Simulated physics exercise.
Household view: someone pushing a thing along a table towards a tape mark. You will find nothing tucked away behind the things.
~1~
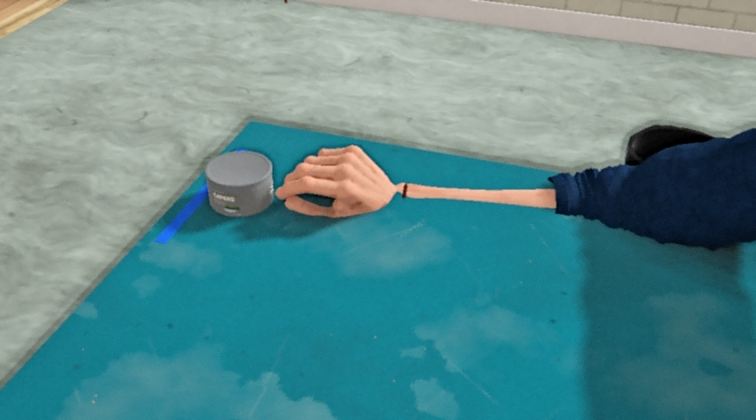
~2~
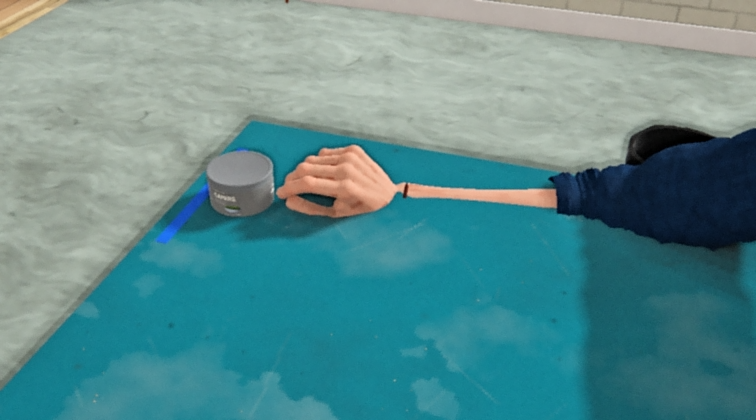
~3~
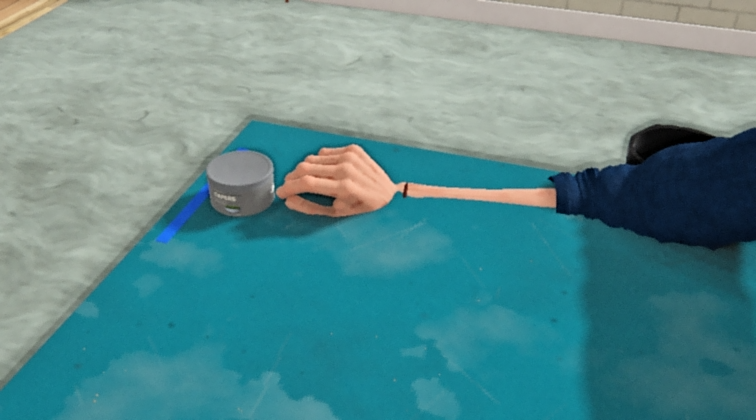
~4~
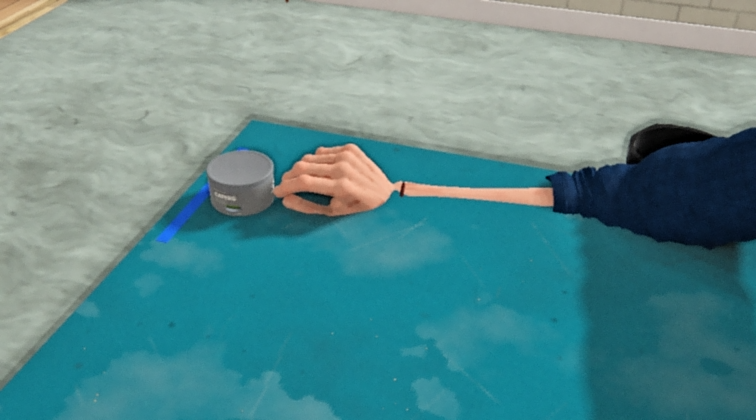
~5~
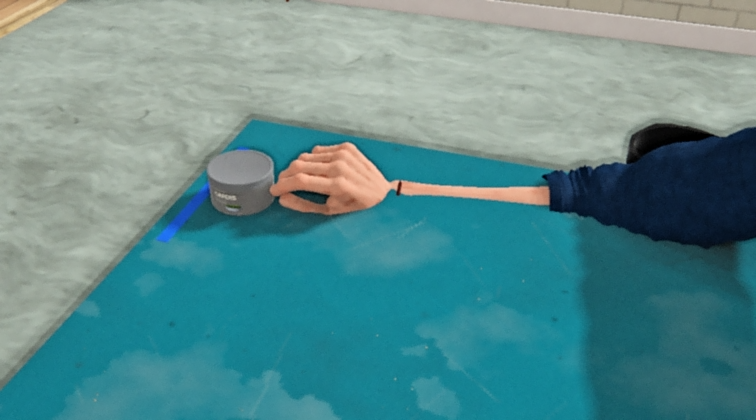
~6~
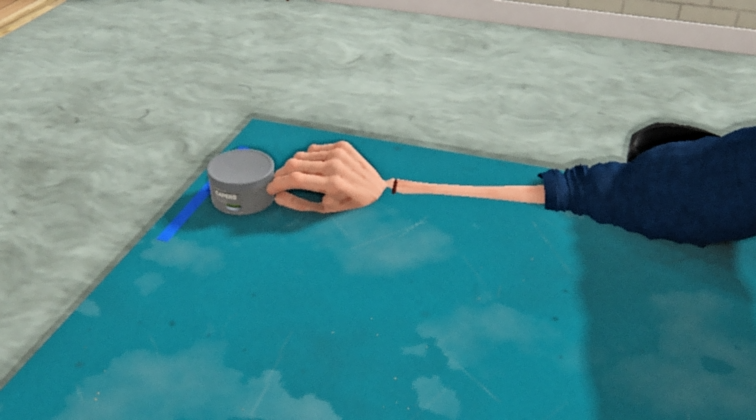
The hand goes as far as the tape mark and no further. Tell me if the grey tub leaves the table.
In this case the grey tub leaves the tabletop.
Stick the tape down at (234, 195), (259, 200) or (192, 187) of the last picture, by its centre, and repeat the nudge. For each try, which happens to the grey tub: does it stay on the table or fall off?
In that order, it pulls up in time; pulls up in time; overshoots.
Then, 1.30 s past the last view, grey tub leaning 22° off how it started near (168, 173).
Then, 1.60 s past the last view, grey tub in the air near (157, 315).
Finally, the grey tub drops to the floor.
